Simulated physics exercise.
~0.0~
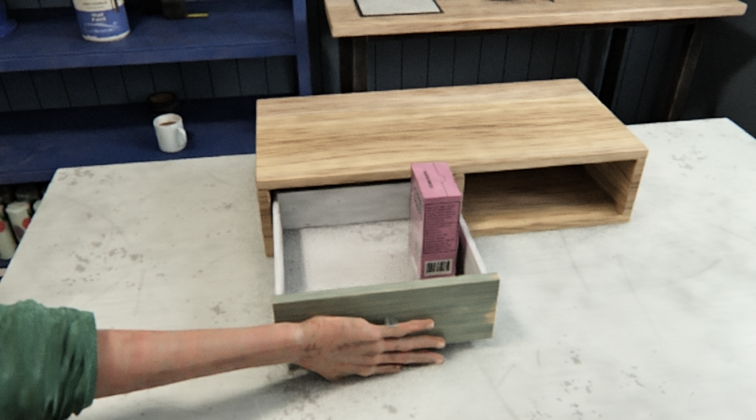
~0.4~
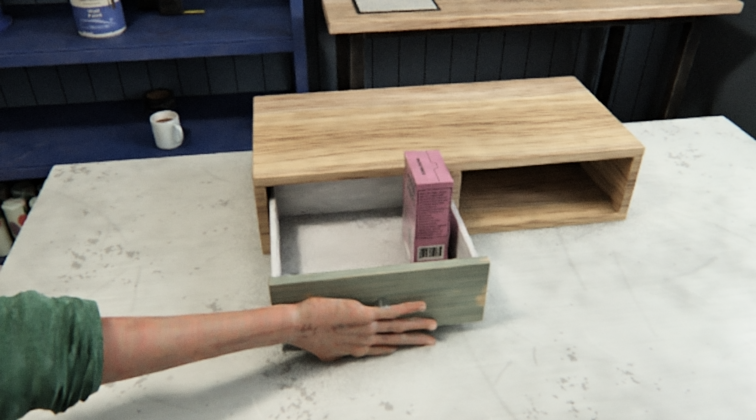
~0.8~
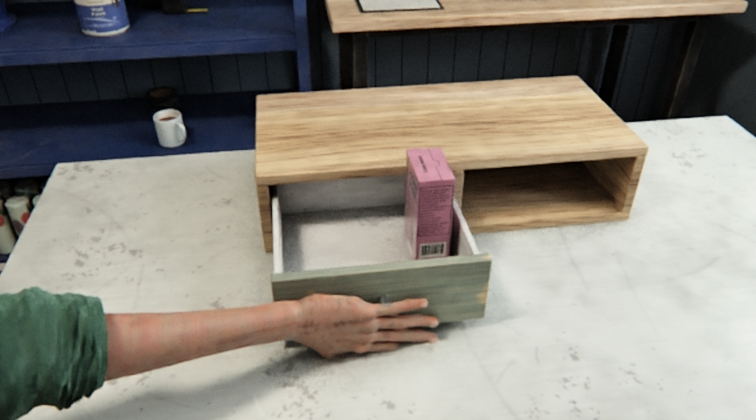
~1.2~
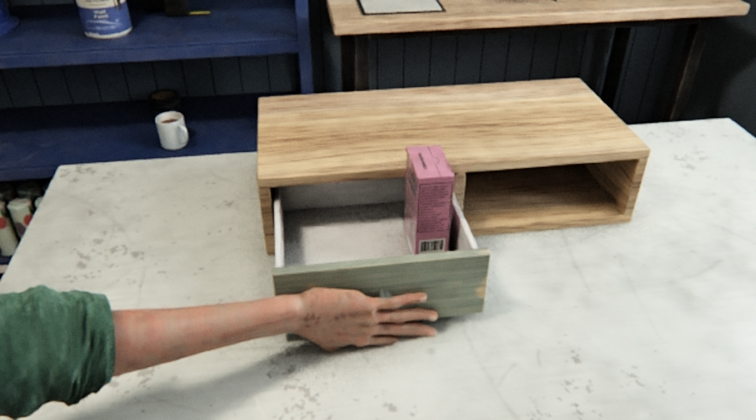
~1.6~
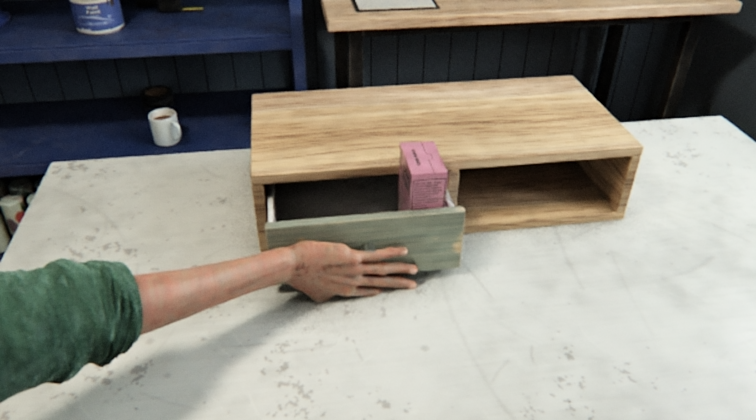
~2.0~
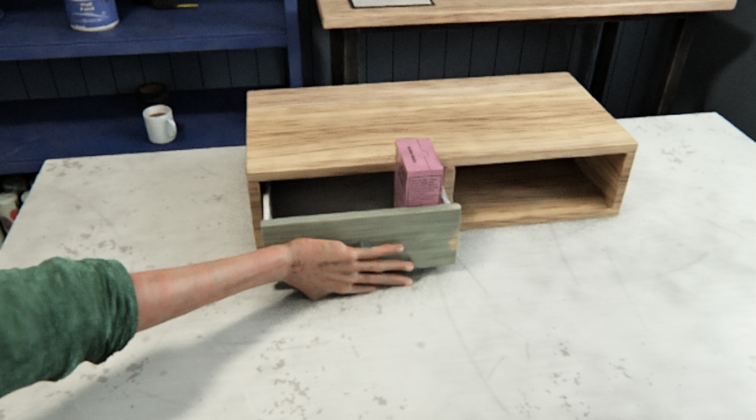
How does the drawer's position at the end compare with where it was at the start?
At the start the drawer is pulled well out of the chest, and by the end it sits noticeably further in. It is still not shut, and its front remains a little way out from the chest.
